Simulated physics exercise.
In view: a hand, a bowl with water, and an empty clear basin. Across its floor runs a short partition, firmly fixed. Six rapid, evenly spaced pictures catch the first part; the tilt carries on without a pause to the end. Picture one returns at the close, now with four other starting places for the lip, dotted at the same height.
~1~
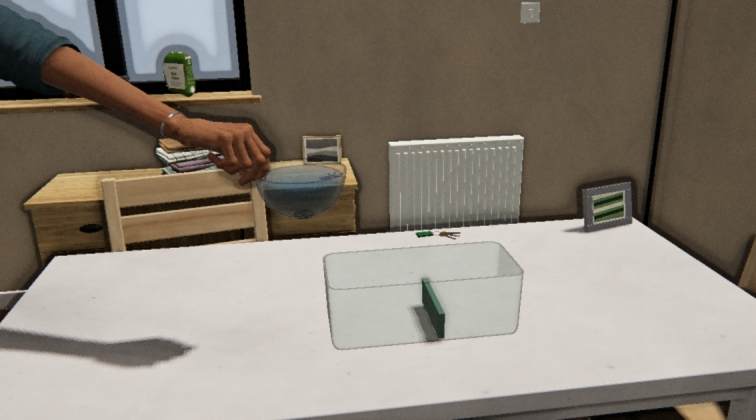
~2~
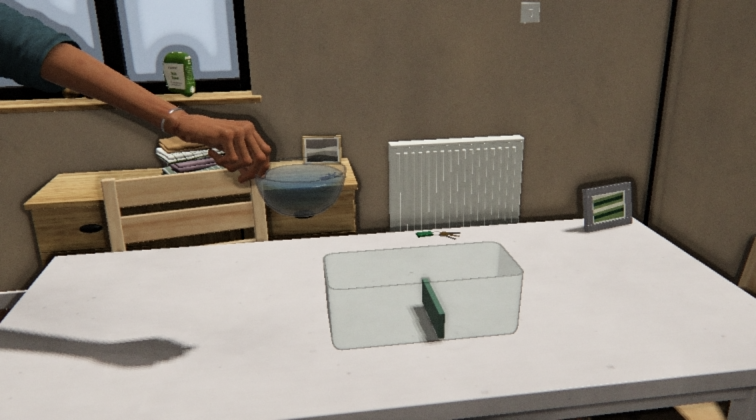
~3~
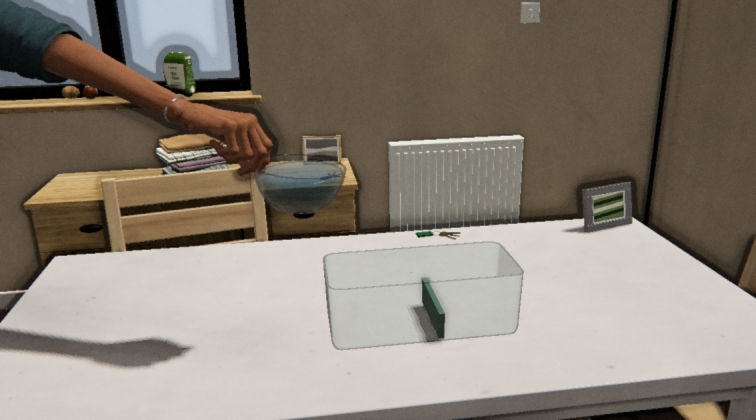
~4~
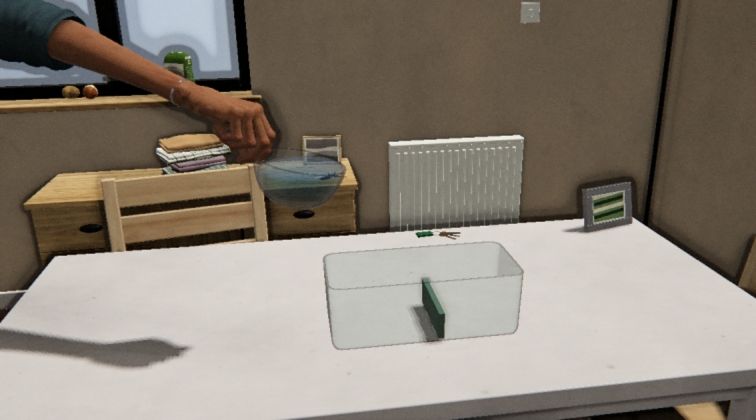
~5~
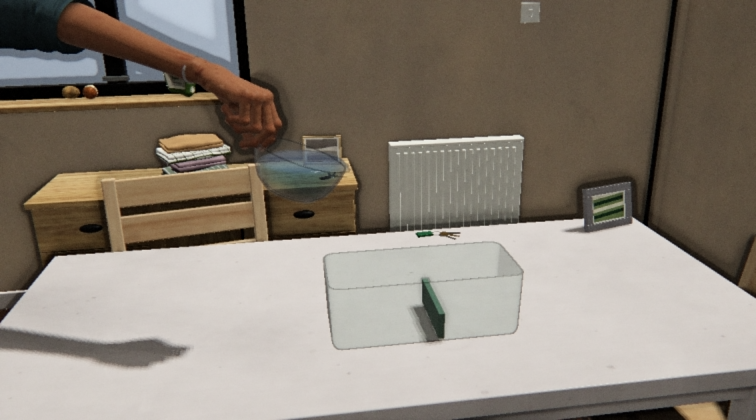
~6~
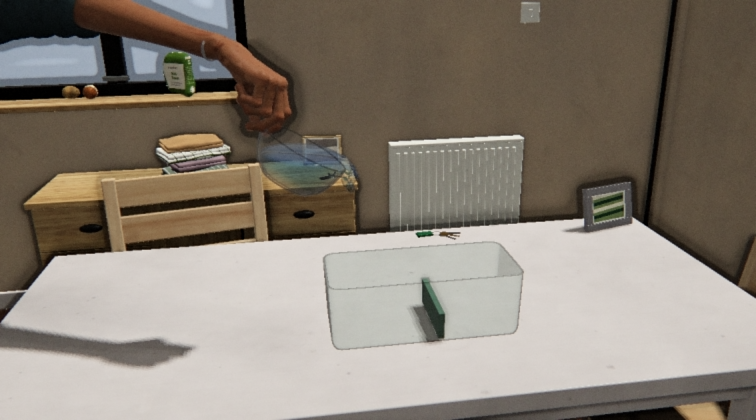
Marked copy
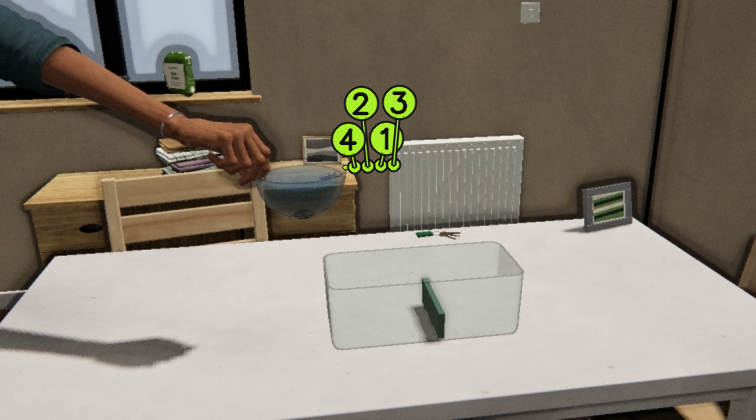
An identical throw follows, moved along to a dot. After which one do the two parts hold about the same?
4 works best here.
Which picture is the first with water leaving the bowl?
In picture 5.
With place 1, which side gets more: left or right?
The right one.
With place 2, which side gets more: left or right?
More ends on the right.
On the marked copy, 1 at (380, 165); 2 at (367, 166); 3 at (393, 164); 4 at (354, 166).
If 1 is chosen, about 12 % ends left of the wall and 86 % right of it.
If 2 is chosen, about 25 % ends left of the wall and 73 % right of it.
If 3 is chosen, about 7 % ends left of the wall and 91 % right of it.
If 4 is chosen, about 49 % ends left of the wall and 49 % right of it.
